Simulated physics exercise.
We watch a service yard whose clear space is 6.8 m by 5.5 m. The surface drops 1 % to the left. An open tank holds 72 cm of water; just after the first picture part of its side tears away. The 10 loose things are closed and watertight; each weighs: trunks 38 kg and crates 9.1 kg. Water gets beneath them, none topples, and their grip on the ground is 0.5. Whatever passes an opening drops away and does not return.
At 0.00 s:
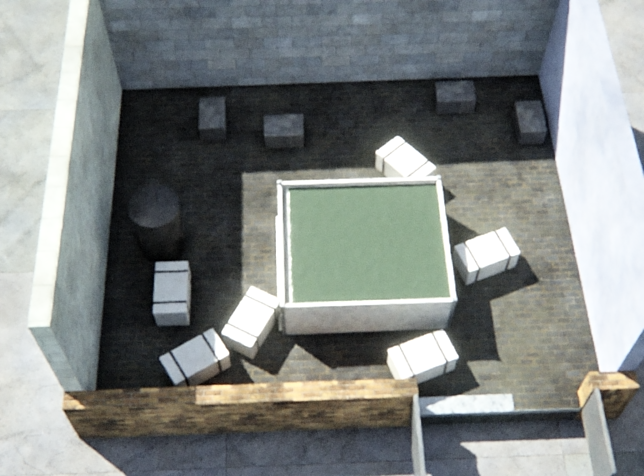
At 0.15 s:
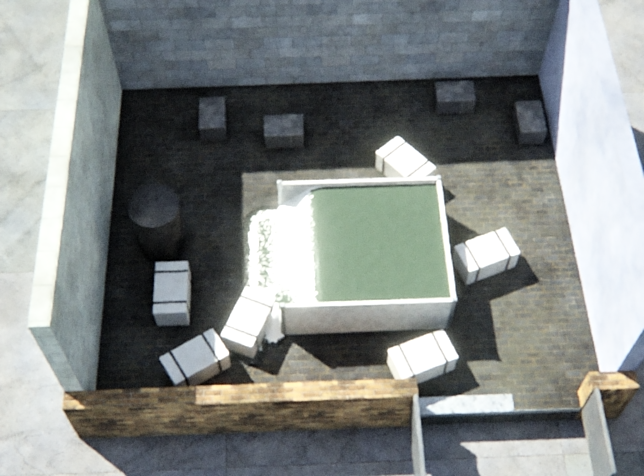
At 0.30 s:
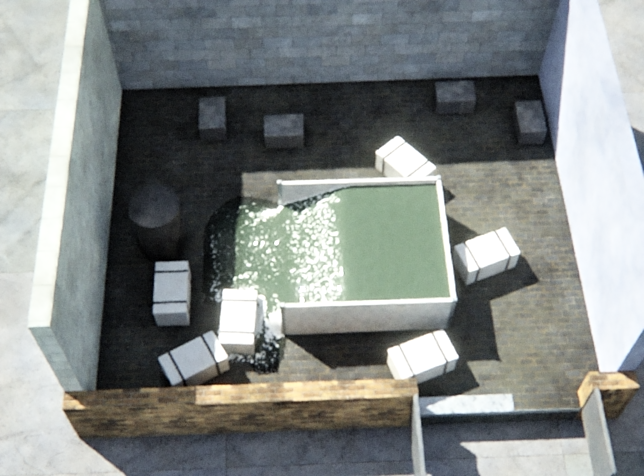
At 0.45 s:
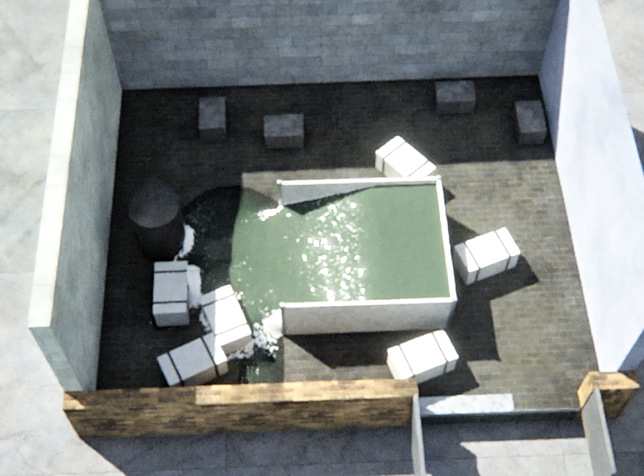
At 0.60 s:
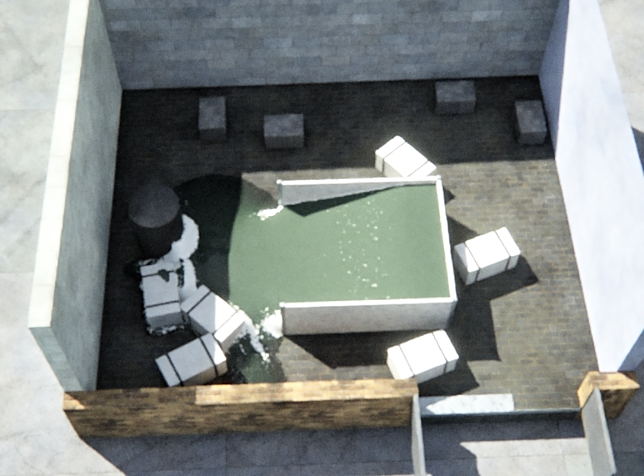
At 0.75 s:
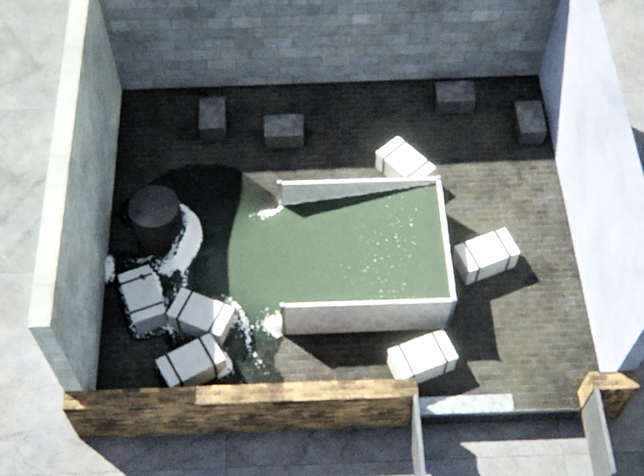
In a walled yard, the left side of a tank of green water opens and water spreads left across the dark paving, foaming around a dark cylinder and pushing several nearby pale boxes leftward while the others stay still.
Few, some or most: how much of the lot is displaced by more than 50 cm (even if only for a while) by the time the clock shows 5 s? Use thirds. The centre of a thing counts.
It is two thirds or above.
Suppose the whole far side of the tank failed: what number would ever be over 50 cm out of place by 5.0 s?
Then 6.
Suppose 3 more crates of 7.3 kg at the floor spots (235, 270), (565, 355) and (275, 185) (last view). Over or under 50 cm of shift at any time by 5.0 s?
In that order: Past it, short of it, under.
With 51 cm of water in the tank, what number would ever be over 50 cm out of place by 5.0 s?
Then 5.
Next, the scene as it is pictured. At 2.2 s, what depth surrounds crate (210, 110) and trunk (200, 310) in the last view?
Roughly 3 and 26 cm.
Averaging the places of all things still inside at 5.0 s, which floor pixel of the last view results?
Near (408, 240).
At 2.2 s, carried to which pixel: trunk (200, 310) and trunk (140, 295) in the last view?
Near (162, 338) and (108, 327).
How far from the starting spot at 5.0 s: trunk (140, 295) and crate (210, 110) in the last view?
In turn: 200 cm, 250 cm.
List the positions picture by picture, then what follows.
A trunk at (252, 316), on the bottom; a trunk at (171, 287), on the bottom; water covers 4.2 m2; 0 of 10 have shifted, in the first picture.
A trunk at (249, 316) rests on the ground, 3 cm from its start; a trunk at (171, 287), on the bottom; water covers 5.1 m2; 0 of 10 have shifted, in the second picture.
A trunk at (239, 316) rests on the ground, 17 cm from its start; a trunk at (171, 287), on the bottom; 6.4 m2 under water; 1 of 10 have shifted, in the third picture.
A trunk at (225, 315), on the bottom, 36 cm from its start; a trunk at (171, 287) rests on the ground; water covers 7.8 m2; 2 of 10 have shifted, in the fourth picture.
A trunk at (212, 313), on the bottom, 53 cm from its start; a trunk at (161, 289), on the bottom, 14 cm from its start; water covers 9.1 m2; 3 of 10 have shifted, in the fifth picture.
A trunk at (201, 311) rests on the ground, 69 cm from its start; a trunk at (142, 293), on the bottom, 40 cm from its start; water covers 10.4 m2; 3 of 10 have shifted, in the sixth picture.
After 1.1 s 2 of 10 are over 50 cm from their spots; 0 afloat.
After 2.2 s 3 of 10 are over 50 cm from their spots; 3 afloat.
After 3.5 s 4 of 10 are over 50 cm from their spots; 4 afloat.
After 5.0 s 7 of 10 are over 50 cm from their spots, and 7 have been at some point; 4 afloat.
